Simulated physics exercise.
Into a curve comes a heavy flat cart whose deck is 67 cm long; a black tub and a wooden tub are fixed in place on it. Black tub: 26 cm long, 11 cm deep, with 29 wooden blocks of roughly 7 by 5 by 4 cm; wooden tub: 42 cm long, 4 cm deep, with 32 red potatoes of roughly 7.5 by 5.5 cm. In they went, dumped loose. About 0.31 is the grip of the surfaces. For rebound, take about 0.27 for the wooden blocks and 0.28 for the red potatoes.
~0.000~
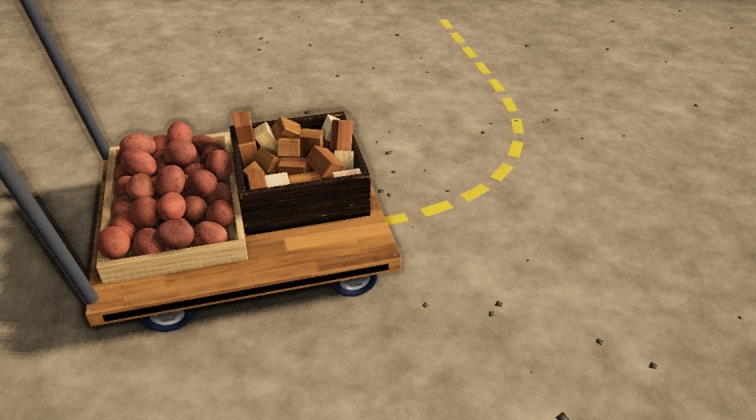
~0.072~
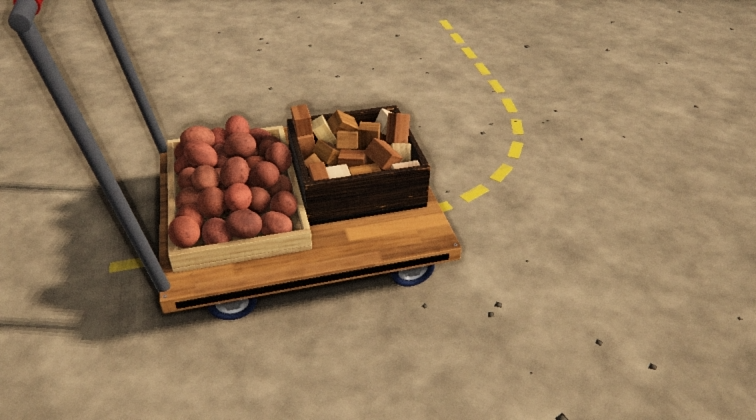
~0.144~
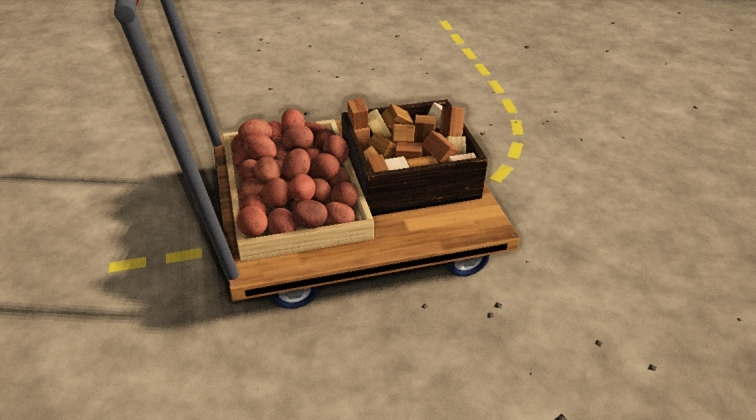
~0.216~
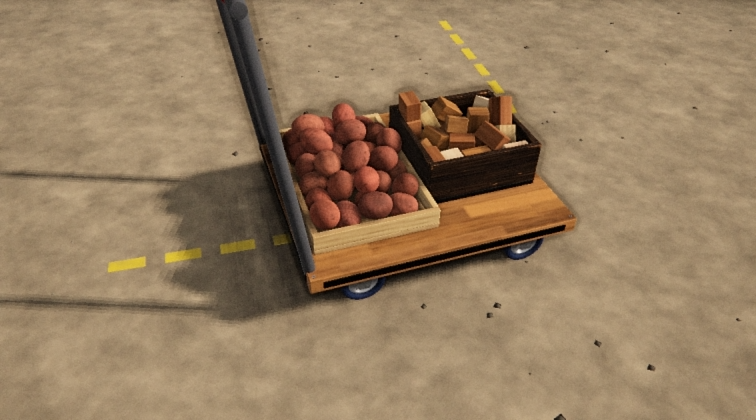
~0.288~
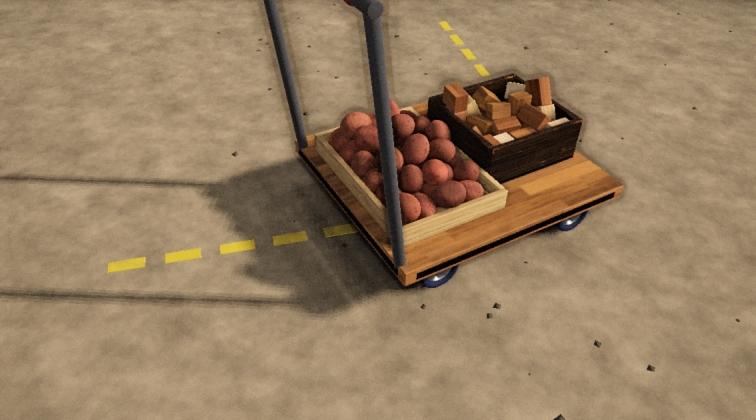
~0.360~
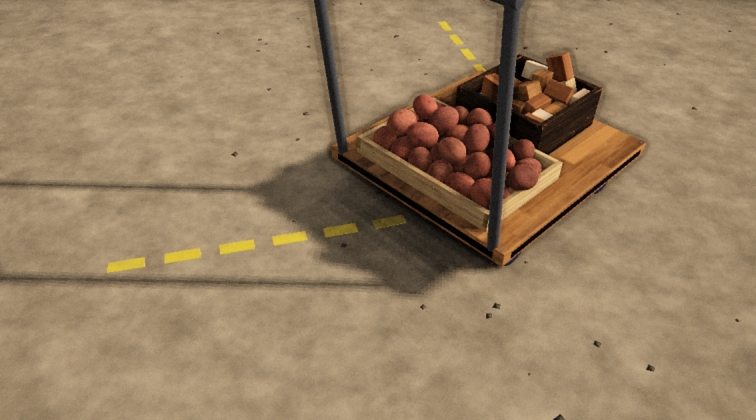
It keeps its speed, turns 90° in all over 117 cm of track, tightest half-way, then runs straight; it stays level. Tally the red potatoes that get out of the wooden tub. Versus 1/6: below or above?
Above.
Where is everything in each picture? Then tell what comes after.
In the first picture (each is followed by its nearest rim corner in this view, unless another is named), wooden tub, (100, 262); black tub (by its farthest rim corner), (342, 114); 0° round, 0 cm rolled; none out.
The second picture shows wooden tub, (172, 251); black tub, (396, 108); 0° round, 15 cm rolled.
The third picture shows wooden tub, (240, 240); black tub, (447, 102); 0° round, 29 cm rolled.
The fourth picture shows wooden tub, (314, 233); black tub, (489, 92); 4° round, 44 cm rolled.
The fifth picture shows wooden tub, (400, 227); black tub, (515, 76); 15° round, 58 cm rolled.
The sixth picture shows wooden tub, (486, 211); black tub, (522, 56); 29° round, 73 cm rolled; none out.
After 0.43 s, black tub 29 in, 0 out and wooden tub 31 in, 1 out.
After 0.54 s, black tub 29 in, 0 out and wooden tub 29 in, 3 out.
After 0.72 s, black tub 28 in, 1 out and wooden tub 25 in, 7 out.
Final count (at 1.17 s), black tub 28 in, 1 out and wooden tub 24 in, 8 out. Asked share, 8 of 32, 25 per cent.
